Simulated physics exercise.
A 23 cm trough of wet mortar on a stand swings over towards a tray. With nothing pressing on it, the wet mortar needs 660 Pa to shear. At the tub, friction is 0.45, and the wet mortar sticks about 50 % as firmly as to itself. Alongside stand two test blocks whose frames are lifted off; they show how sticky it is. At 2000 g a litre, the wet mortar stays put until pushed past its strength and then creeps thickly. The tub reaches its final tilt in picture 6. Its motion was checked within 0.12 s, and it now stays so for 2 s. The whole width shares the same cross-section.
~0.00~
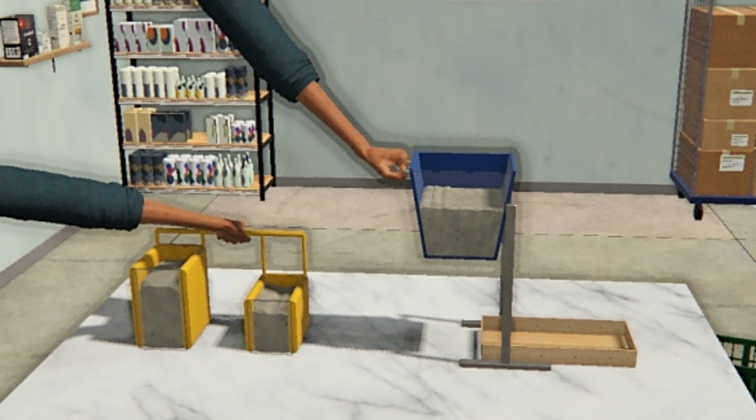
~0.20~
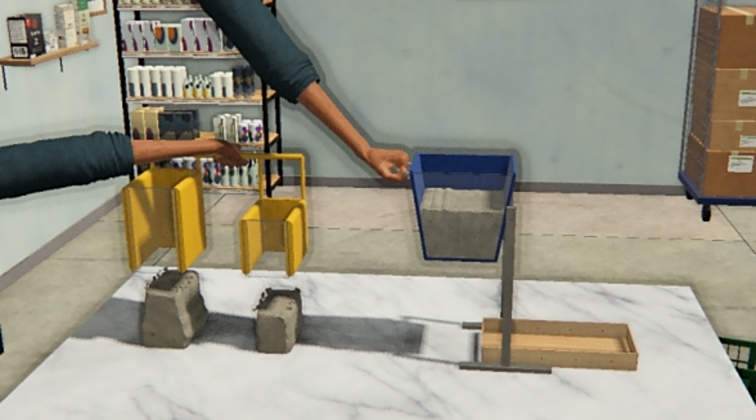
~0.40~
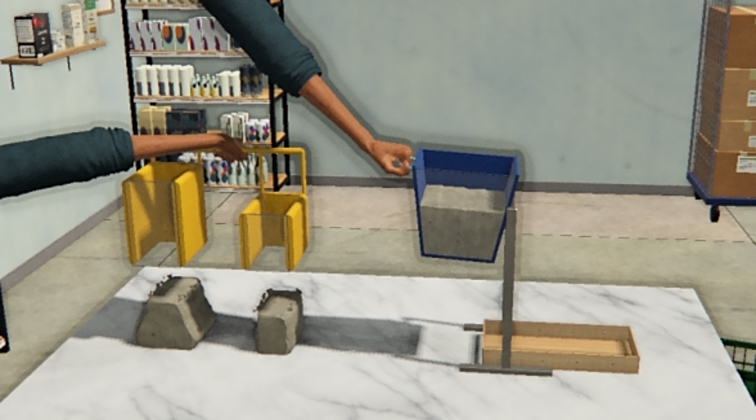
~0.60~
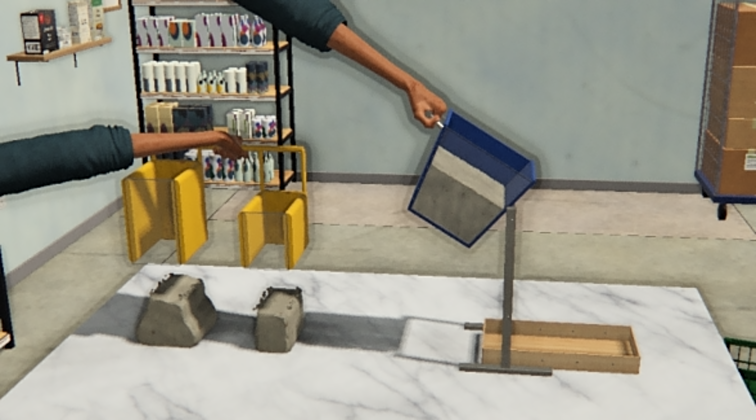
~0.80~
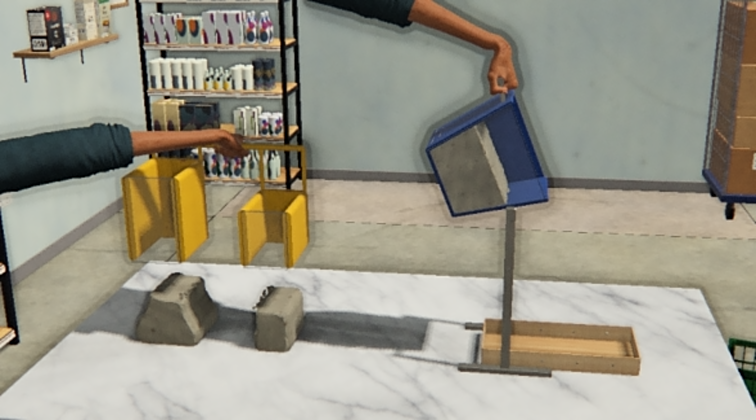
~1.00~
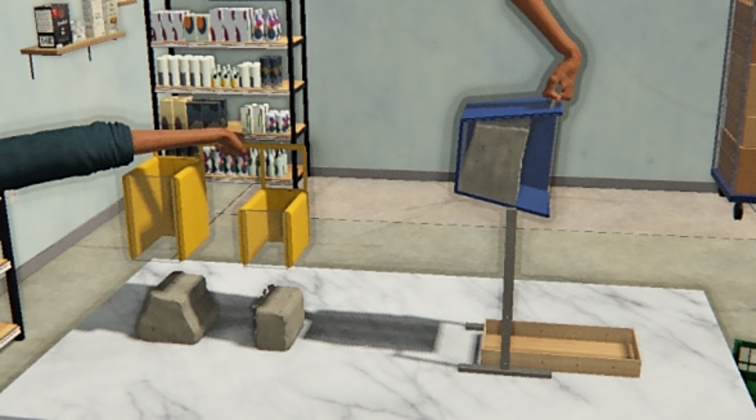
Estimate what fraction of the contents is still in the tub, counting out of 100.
Roughly 53 out of 100.
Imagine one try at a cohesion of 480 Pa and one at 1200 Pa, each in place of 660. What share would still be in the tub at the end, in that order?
First 50 %, second 100 %.
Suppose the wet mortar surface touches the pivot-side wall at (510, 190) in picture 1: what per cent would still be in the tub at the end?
Roughly 40 per cent would still be in the tub at the end.
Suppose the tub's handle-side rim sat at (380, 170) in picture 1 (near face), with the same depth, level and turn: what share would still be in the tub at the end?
In that case some 45 per cent.
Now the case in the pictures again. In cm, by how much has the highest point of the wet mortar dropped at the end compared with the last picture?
Roughly 11 cm.
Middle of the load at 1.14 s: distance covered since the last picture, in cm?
Shift: Roughly 6 cm.
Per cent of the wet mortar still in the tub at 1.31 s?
I'd say close to 75 %.
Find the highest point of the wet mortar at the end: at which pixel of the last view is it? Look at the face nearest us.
The highest point sits at around (495, 169).
After 1.14 s, the tub is at 94 degrees and holds 100 %.
After 1.31 s, the tub is at 94 degrees and holds 75 %.
After 1.48 s, the tub is at 94 degrees and holds 56 %.
After 1.65 s, the tub is at 94 degrees and holds 53 %.
After 3.00 s, at the end, the tub is at 94 degrees and holds 53 %.
